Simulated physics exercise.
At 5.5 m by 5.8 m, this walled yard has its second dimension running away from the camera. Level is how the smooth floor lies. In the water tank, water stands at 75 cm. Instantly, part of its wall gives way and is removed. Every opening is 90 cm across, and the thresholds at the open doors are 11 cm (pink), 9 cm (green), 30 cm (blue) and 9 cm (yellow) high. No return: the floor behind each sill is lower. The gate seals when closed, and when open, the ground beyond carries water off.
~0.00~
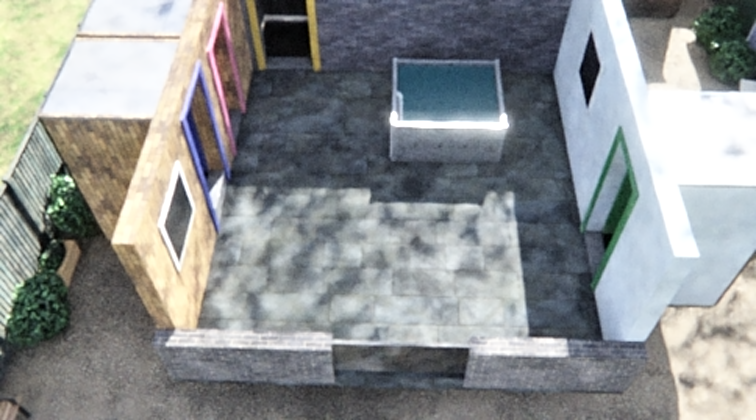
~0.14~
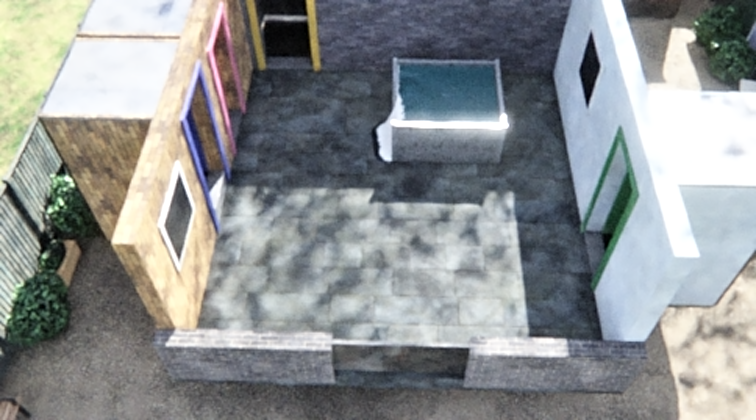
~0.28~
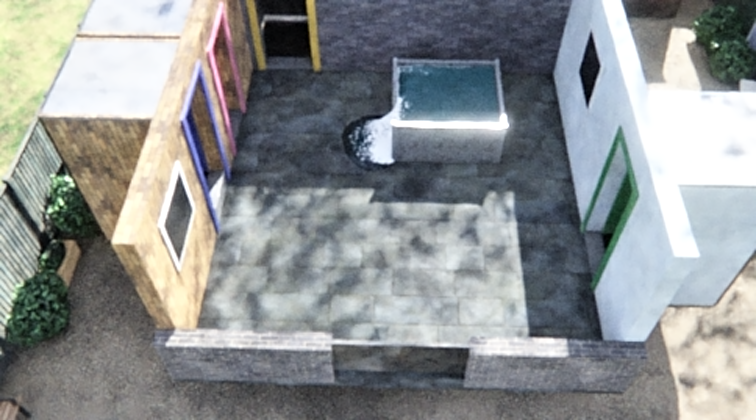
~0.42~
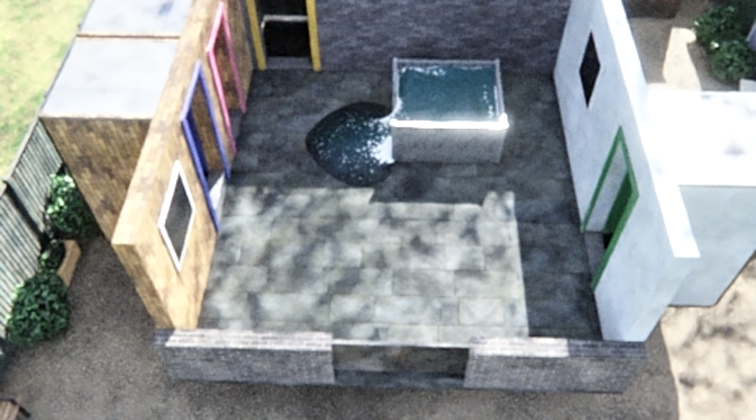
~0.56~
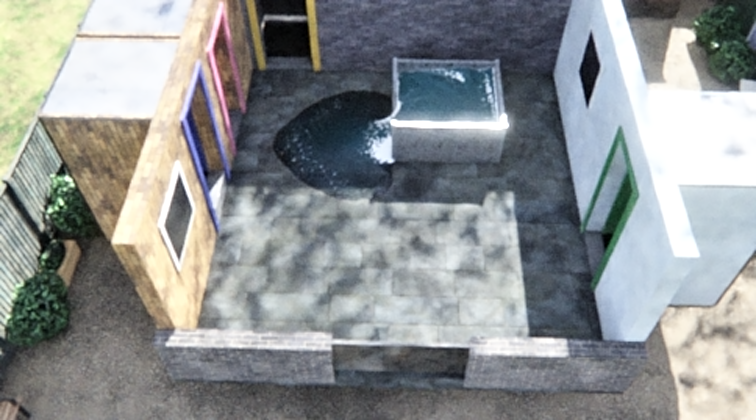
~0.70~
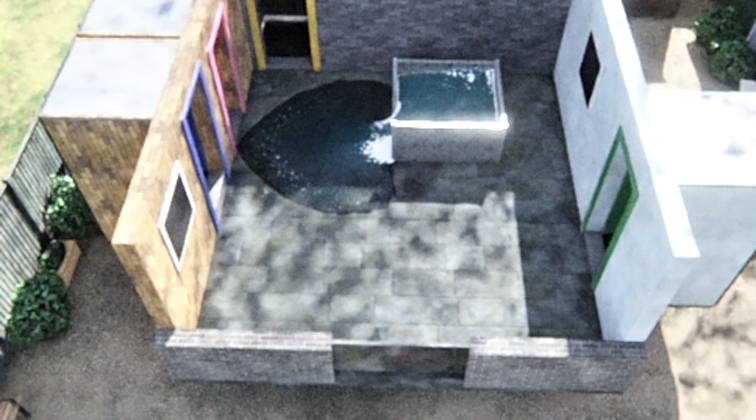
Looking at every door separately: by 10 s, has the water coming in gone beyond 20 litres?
My prediction: The pink door lets in more than the limit, the green door lets in less than the limit, the blue door lets in less than the limit, the yellow door lets in more than the limit.
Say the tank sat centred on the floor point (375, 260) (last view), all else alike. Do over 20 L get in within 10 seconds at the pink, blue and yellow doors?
Checking each door against the limit: Pink does not exceed it, blue does not exceed it, yellow tops it.
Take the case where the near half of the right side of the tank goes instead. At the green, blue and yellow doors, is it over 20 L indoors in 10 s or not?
Here's how it goes: Green falls short, blue falls short, yellow falls short.
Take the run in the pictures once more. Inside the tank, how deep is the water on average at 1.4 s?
Mean depth: About 47 cm.
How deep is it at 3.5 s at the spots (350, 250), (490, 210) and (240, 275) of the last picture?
1, 0 and 7 cm, respectively.
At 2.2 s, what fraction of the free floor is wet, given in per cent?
Wet share: Near 35 percent.
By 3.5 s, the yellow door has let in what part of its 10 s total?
Some 55 per cent by then.
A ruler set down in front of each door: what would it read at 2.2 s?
Depths in cm: Pink 24, green 0, blue 18, yellow 16.
After 1.4 s water covers 30 % of the floor and is deepest (34 cm) near (387, 143); pink door 20 cm at the sill, 34 L in, green door not reached, blue door 23 cm at the sill, 0 L in, yellow door 7 cm at the sill, 0 L in.
After 2.2 s water covers 35 % of the floor and is deepest (26 cm) near (191, 355); pink door 24 cm at the sill, 110 L in, green door not reached, blue door 18 cm at the sill, 0 L in, yellow door 16 cm at the sill, 7 L in.
After 3.5 s water covers 45 % of the floor and is deepest (20 cm) near (191, 355); pink door 17 cm at the sill, 157 L in, green door not reached, blue door 13 cm at the sill, 0 L in, yellow door 12 cm at the sill, 27 L in.
After 6.0 s water covers 75 % of the floor and is deepest (12 cm) near (191, 355); pink door 11 cm at the sill, 175 L in, green door 4 cm at the sill, 0 L in, blue door 8 cm at the sill, 0 L in, yellow door 10 cm at the sill, 47 L in.
After 10.0 s water covers 95 % of the floor and is deepest (10 cm) near (506, 153); pink door 6 cm at the sill, 176 L in, green door 6 cm at the sill, 0 L in, blue door 5 cm at the sill, 0 L in, yellow door 6 cm at the sill, 49 L in.
